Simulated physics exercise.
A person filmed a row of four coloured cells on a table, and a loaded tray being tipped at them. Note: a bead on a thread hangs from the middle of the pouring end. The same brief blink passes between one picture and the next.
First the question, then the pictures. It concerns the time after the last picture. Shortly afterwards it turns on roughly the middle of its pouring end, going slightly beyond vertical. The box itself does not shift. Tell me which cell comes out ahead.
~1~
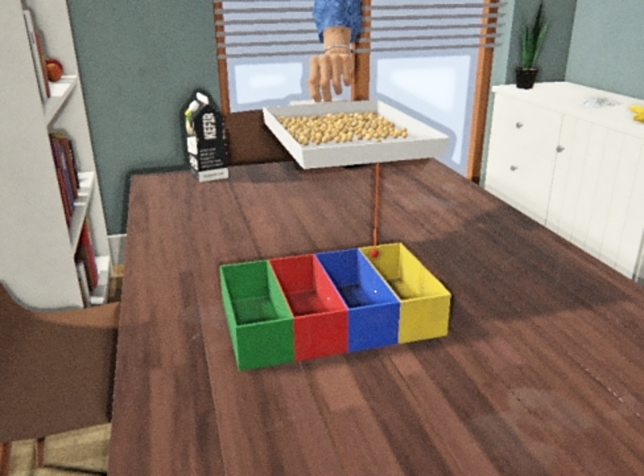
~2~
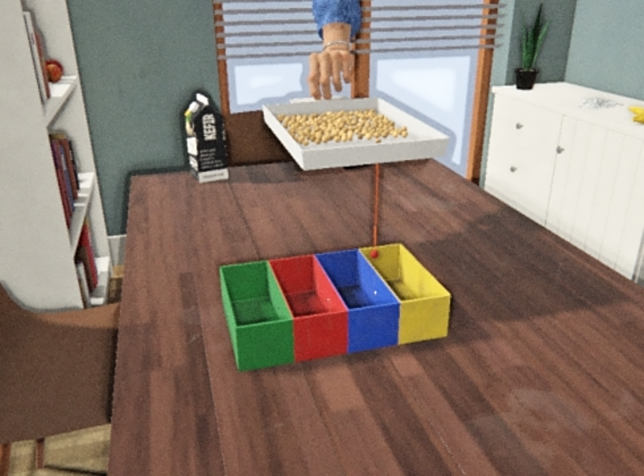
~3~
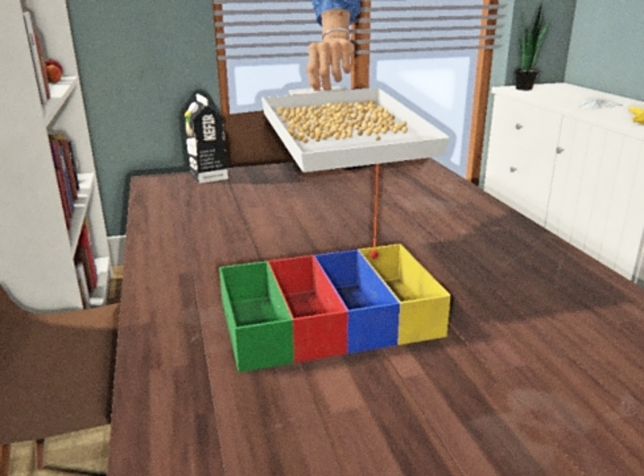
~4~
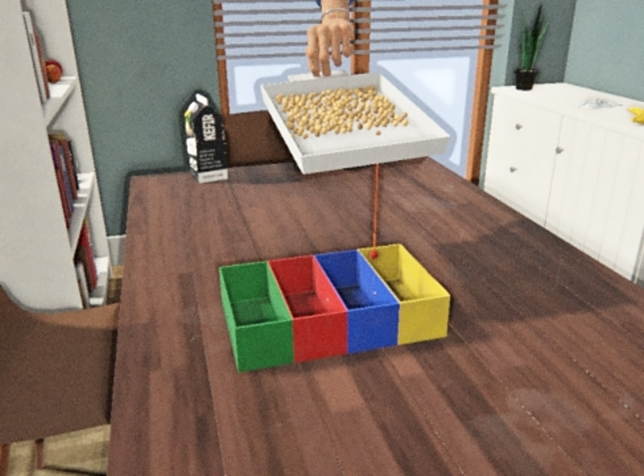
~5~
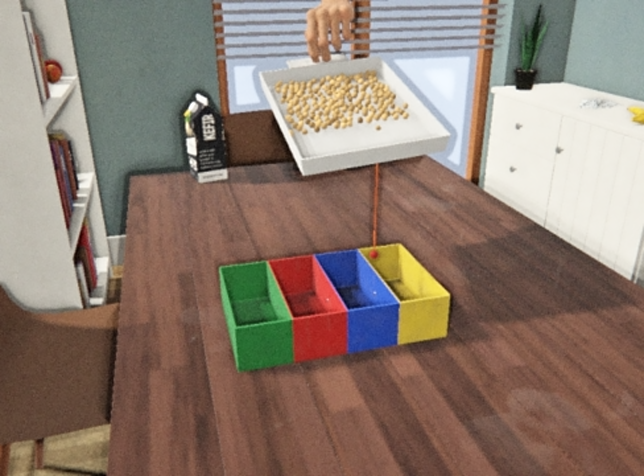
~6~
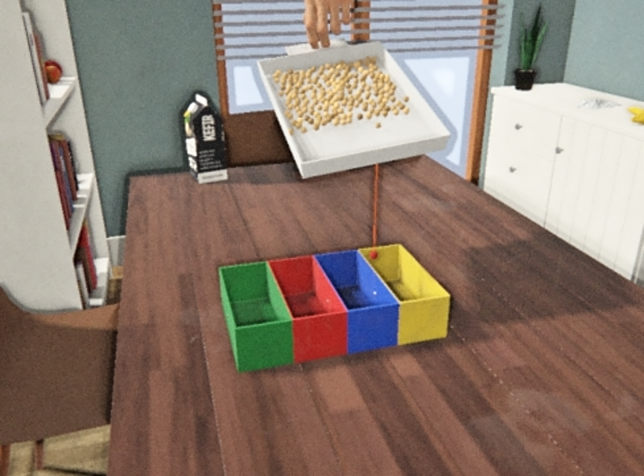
I would say the red cell comes out ahead.
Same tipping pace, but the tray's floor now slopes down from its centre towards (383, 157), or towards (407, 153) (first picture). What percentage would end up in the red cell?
0 and 0 per cent, in that order.
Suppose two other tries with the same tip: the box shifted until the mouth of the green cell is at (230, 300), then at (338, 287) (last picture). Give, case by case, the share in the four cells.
You'd get about 100 per cent first and about 70 per cent second.
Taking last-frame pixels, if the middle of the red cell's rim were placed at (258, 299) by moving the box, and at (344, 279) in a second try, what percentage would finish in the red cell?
Around 0 and around 50 per cent, in that order.
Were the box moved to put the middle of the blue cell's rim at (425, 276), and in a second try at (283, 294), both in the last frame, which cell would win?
The first try: The green cell. The second: The cell in yellow.
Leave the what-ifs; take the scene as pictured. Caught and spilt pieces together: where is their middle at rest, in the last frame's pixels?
Close to (325, 326), more or less.
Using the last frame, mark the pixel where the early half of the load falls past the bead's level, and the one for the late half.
The leading part at (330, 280), the rest of it at (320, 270).
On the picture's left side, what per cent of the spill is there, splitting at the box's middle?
Estimate: Near 10 per cent.
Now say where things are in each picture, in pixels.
The first frame shows corners of the pouring end at (304, 148) and (446, 137), level; middle of the load at (337, 127), dried chickpeas; bead on its thread at (375, 254); green cell at (266, 340); red cell at (321, 331); blue cell at (374, 323); yellow cell at (424, 315).
The second frame shows corners of the pouring end at (304, 150) and (446, 137), level; middle of the load at (337, 126).
The third frame shows corners of the pouring end at (303, 152) and (446, 137), tipped barely, lowest at the left corner; middle of the load at (337, 120).
The fourth frame shows corners of the pouring end at (303, 155) and (446, 135), tipped a little, lowest at the left corner; middle of the load at (336, 110).
The fifth frame shows corners of the pouring end at (303, 158) and (447, 134), tipped clearly, lowest at the left corner; middle of the load at (336, 100).
The sixth frame shows corners of the pouring end at (303, 162) and (447, 133), tipped clearly, lowest at the left corner; middle of the load at (342, 93); green cell at (265, 342); red cell at (320, 333); blue cell at (373, 324); yellow cell at (423, 316).
Soon after the last picture, tray tipped steeply; most on the tray; about a quarter falling or outside the box.
A little later, tray tipped past a quarter turn; about half on the tray; about a quarter in the red cell; a small part in the blue cell; a stray few in the green cell; a stray few in the yellow cell; about a quarter falling or outside the box.
Later still, tray tipped past a quarter turn; about half in the red cell; about a third in the blue cell; a stray few in the yellow cell; a stray few in the green cell; a small part falling or outside the box.
At rest, tray tipped past a quarter turn; about half in the red cell; about a third in the blue cell; a stray few in the yellow cell; a stray few in the green cell; a small part outside the box.
